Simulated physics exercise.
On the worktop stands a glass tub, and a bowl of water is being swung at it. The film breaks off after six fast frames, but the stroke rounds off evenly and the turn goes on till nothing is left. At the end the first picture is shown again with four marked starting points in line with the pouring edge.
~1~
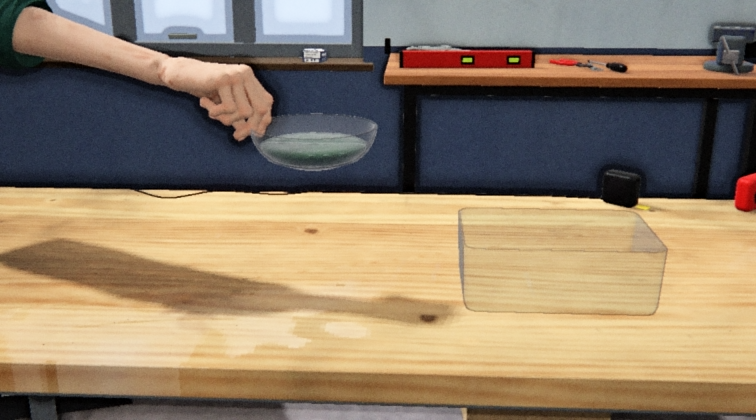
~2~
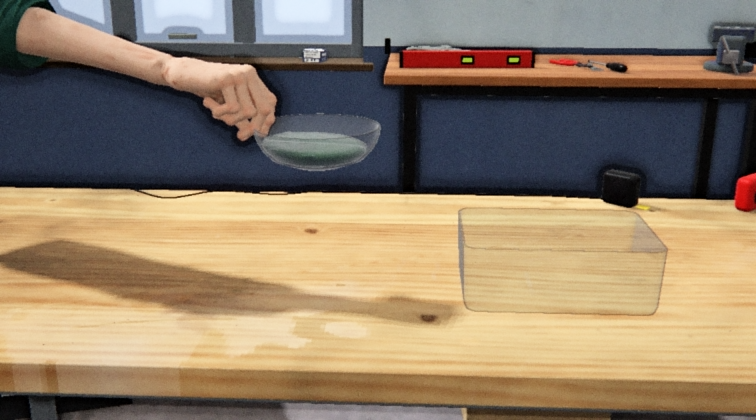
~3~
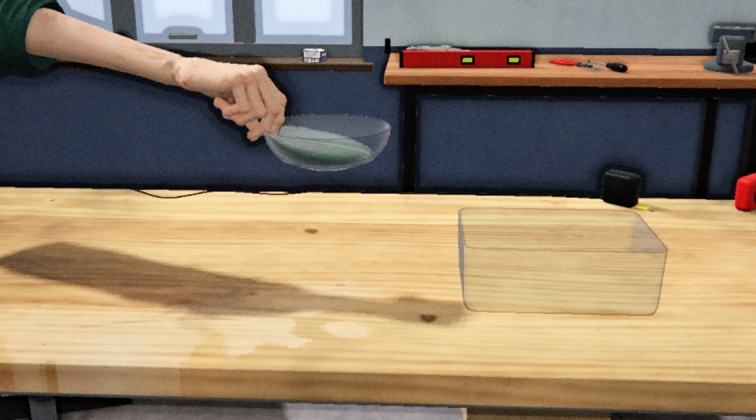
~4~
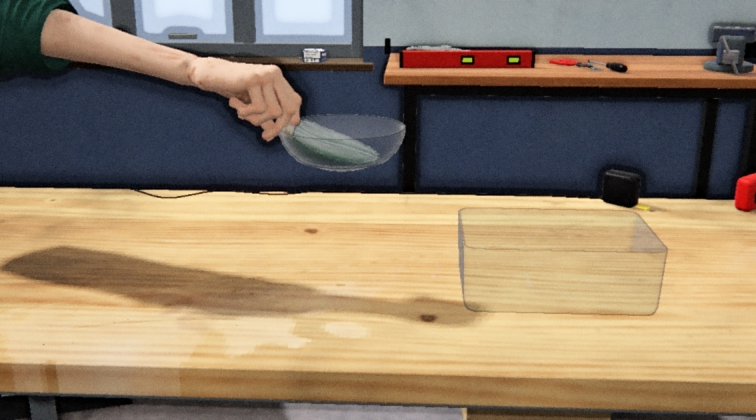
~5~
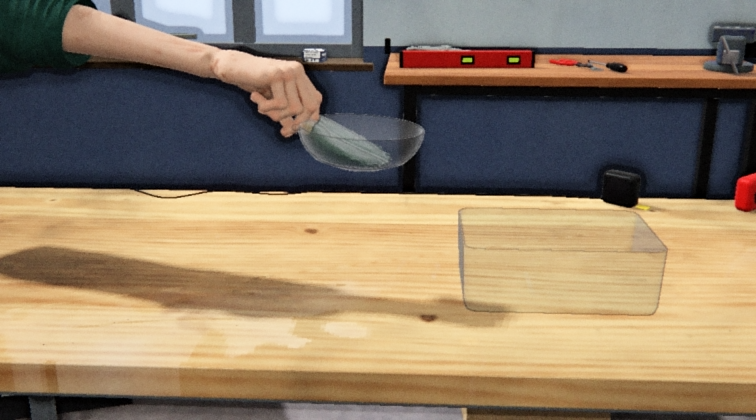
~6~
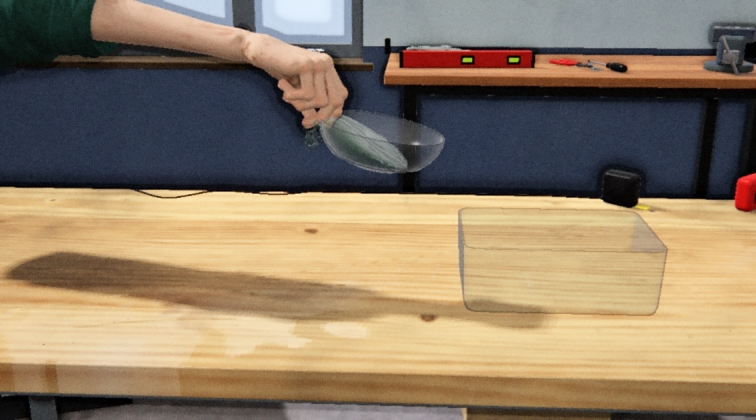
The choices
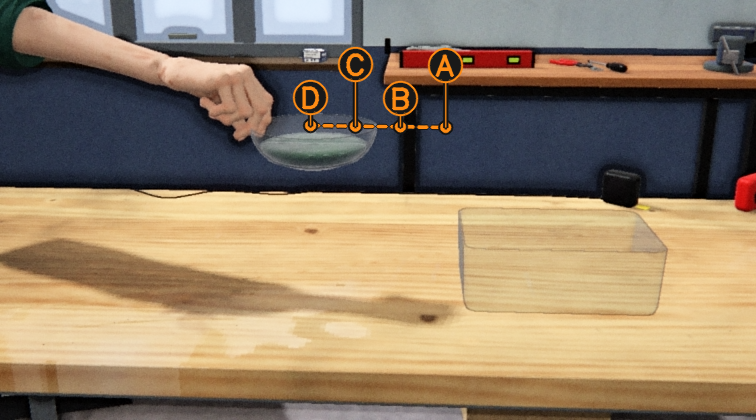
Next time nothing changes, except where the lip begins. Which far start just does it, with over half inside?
Choose D.
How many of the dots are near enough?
All of the four.
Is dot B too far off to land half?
No, that is safe.
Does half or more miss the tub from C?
No, not at all.
On the marked copy, A at (445, 127); B at (400, 126); C at (355, 126); D at (310, 125).
With A, about 70 % lands in the tub, 4 % falls short and 25 % goes beside or beyond.
With B, about 86 % lands in the tub, 8 % falls short and 7 % goes beside or beyond.
With C, about 84 % lands in the tub, 12 % falls short and 5 % goes beside or beyond.
With D, about 66 % lands in the tub, 28 % falls short and 5 % goes beside or beyond.
